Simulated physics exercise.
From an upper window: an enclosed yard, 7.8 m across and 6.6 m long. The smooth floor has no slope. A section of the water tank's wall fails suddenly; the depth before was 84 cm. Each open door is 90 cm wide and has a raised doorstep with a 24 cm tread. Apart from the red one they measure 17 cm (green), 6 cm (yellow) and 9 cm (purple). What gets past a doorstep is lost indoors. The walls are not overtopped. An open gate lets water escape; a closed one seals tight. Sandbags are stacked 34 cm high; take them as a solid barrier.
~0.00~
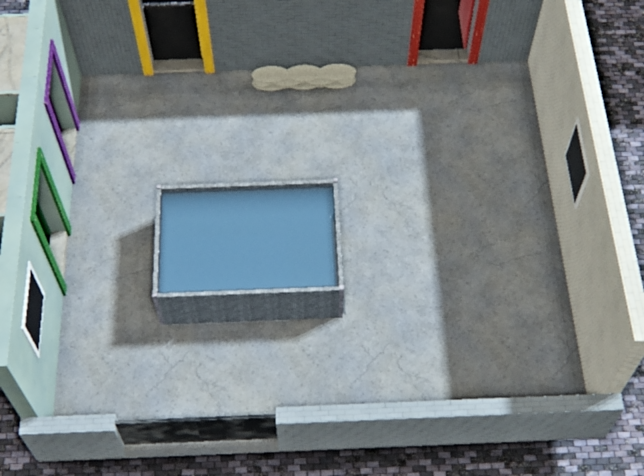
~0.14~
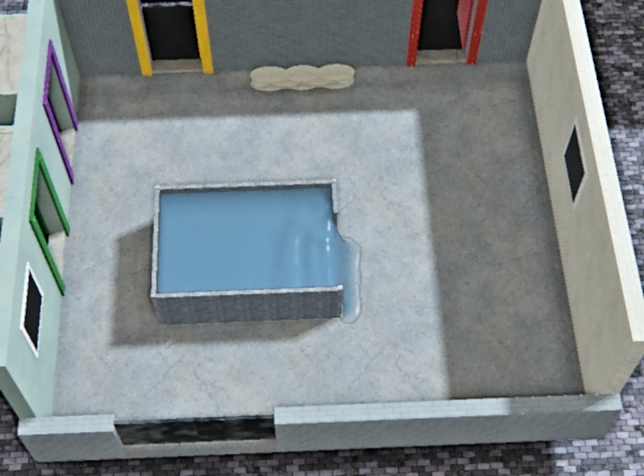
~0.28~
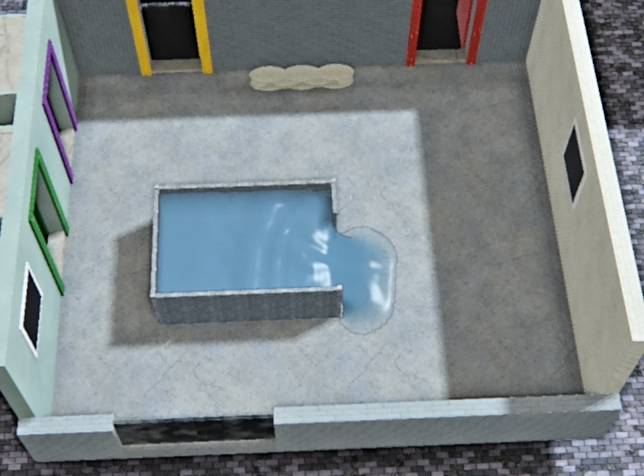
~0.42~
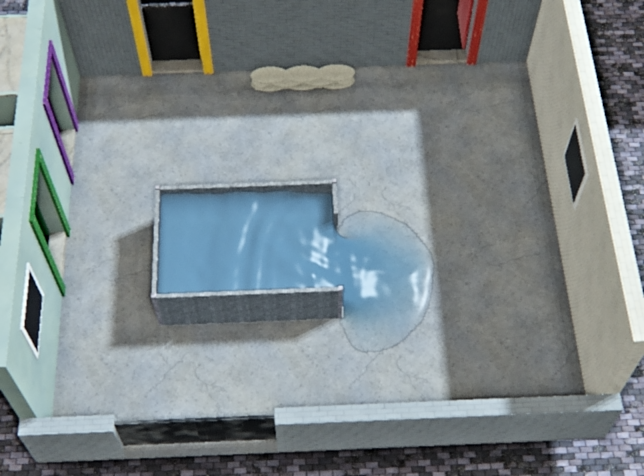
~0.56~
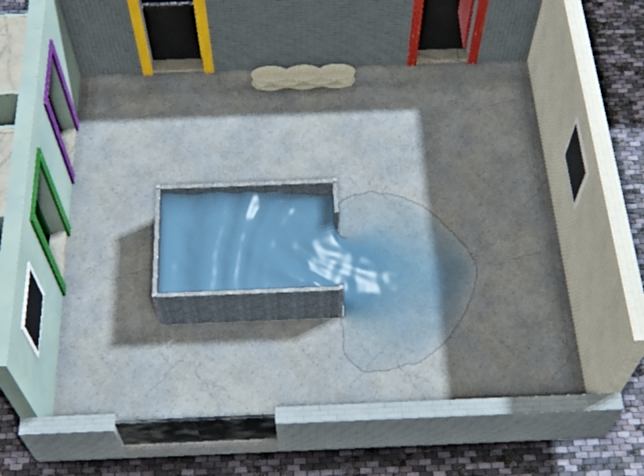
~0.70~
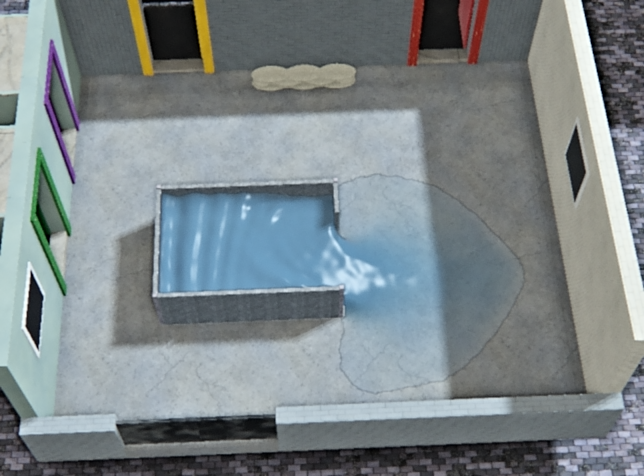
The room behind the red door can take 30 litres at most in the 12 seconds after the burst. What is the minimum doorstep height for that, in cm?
It would have to be roughly 16 cm high.
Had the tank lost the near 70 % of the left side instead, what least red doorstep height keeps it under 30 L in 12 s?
Then roughly 8.0 cm.
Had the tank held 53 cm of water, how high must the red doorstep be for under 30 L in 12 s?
About 8.5 cm.
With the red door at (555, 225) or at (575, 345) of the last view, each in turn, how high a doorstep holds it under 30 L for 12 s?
Roughly 26 and 30 cm.
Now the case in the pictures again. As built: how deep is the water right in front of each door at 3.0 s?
Depths in cm: Green 0, red 8, yellow 0, purple 0.
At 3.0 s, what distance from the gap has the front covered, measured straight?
About 5.4 m.
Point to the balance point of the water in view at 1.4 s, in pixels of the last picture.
Near (320, 275).
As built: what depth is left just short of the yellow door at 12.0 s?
Roughly 11.0 cm deep.
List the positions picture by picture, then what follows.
The water tank at (248, 239) is whole and still, 84 cm deep; the red door at (448, 25) is dry, in the first frame.
The front is at (356, 258), 0.4 m from the gap at (335, 268); 0.3 m2 of floor is wet, 84 cm left at the back, in the second frame.
The gap is at (335, 270), the front 0.9 m out at (391, 270); the back of the water tank holds 84 cm, in the third frame.
Water pours out at (336, 271) and has run 1.4 m, to (428, 279); about 10 cm deep outside, 84 cm at the back, in the fourth frame.
The gap is at (336, 270), the front 2.1 m out at (471, 280); the back of the water tank holds 84 cm, in the fifth frame.
The gap is at (337, 271), the front 2.8 m out at (518, 282); the back of the water tank holds 78 cm; 2.6 m in a straight line remain to the red door at (448, 25), in the sixth frame.
After 1.4 s water covers 30 % of the floor, deepest (47 cm) near (345, 292); it has not reached the red door.
After 3.0 s water covers 35 % of the floor, deepest (42 cm) near (566, 293); 8 cm at the red door, 0 litres in over its 9 cm doorstep.
After 12.0 s water covers 100 % of the floor, deepest (16 cm) near (65, 293); 11 cm at the red door, 191 litres in over its 9 cm doorstep.
At the red door as built, the water arrived by 3.0 s and peaked near 20 cm at 6.2 s.
Run again over the same 12 s with other heights there, 78 litres in over 13 cm, 14 litres over 17.5 cm. The limit of 30 litres is kept from about 16 cm up.
